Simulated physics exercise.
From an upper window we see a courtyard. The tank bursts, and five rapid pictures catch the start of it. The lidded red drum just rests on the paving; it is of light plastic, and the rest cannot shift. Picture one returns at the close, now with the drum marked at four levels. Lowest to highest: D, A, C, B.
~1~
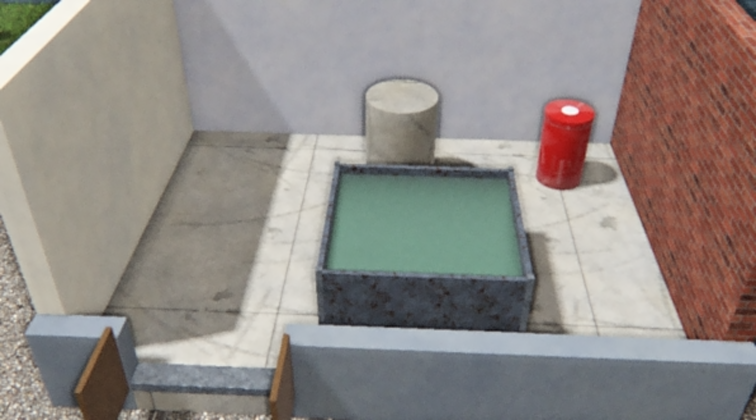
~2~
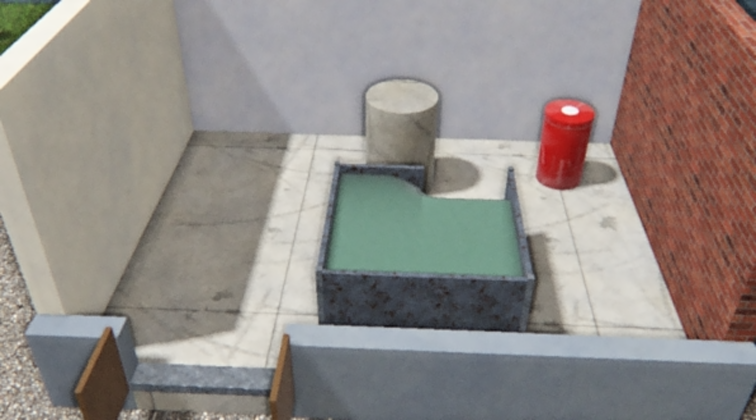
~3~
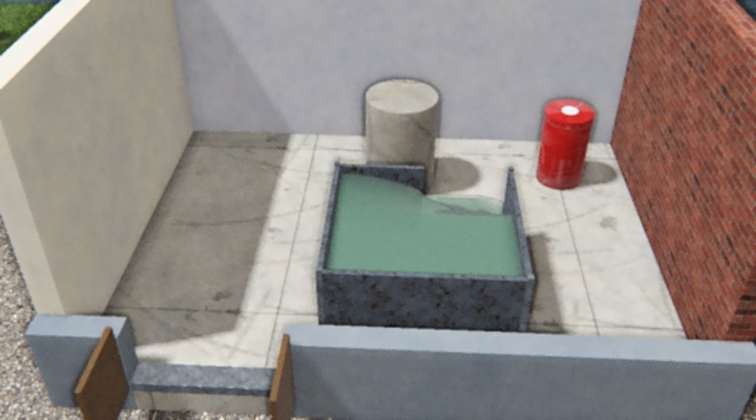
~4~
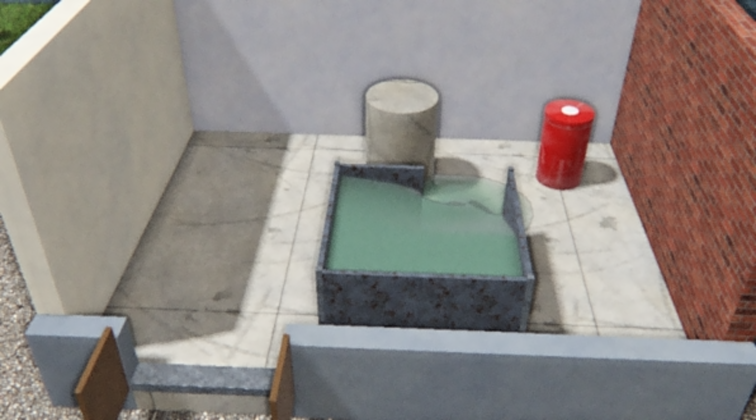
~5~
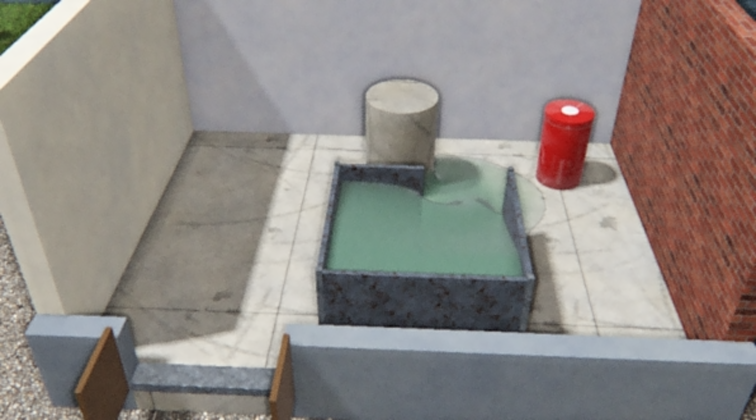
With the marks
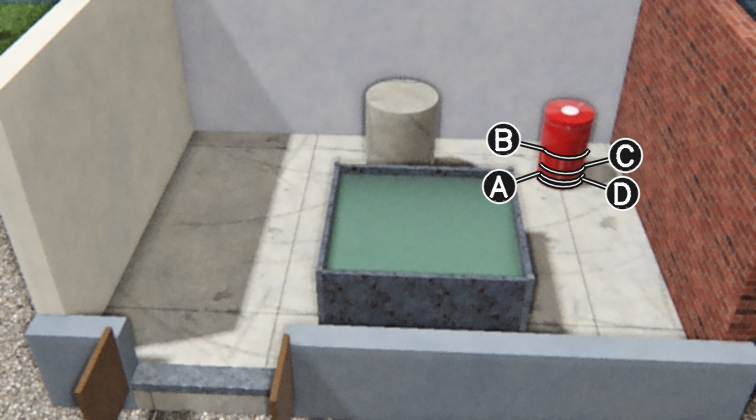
The footage shows a courtyard seen from above, with a dark-walled tank of green water, a stone cylinder and a red drum; part of the tank's back wall disappears, and water flows out through the gap and spreads across the paving behind.
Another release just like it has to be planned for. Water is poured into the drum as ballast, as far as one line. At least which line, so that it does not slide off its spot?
B is the one.
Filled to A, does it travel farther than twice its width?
Yes, clearly.
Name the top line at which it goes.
C it is.
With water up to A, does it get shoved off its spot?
Yes, that goes wrong.
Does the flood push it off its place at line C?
Yes.
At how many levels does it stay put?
One.
On the marked copy, A at (563, 182); B at (568, 158); C at (565, 173); D at (562, 186); from the bottom up D, A, C, B.
Choosing A, it is pushed about 5 times its own width away.
Choosing B, it does not move.
Choosing C, it is pushed about 3 times its own width away.
Choosing D, it is pushed about 5 times its own width away.
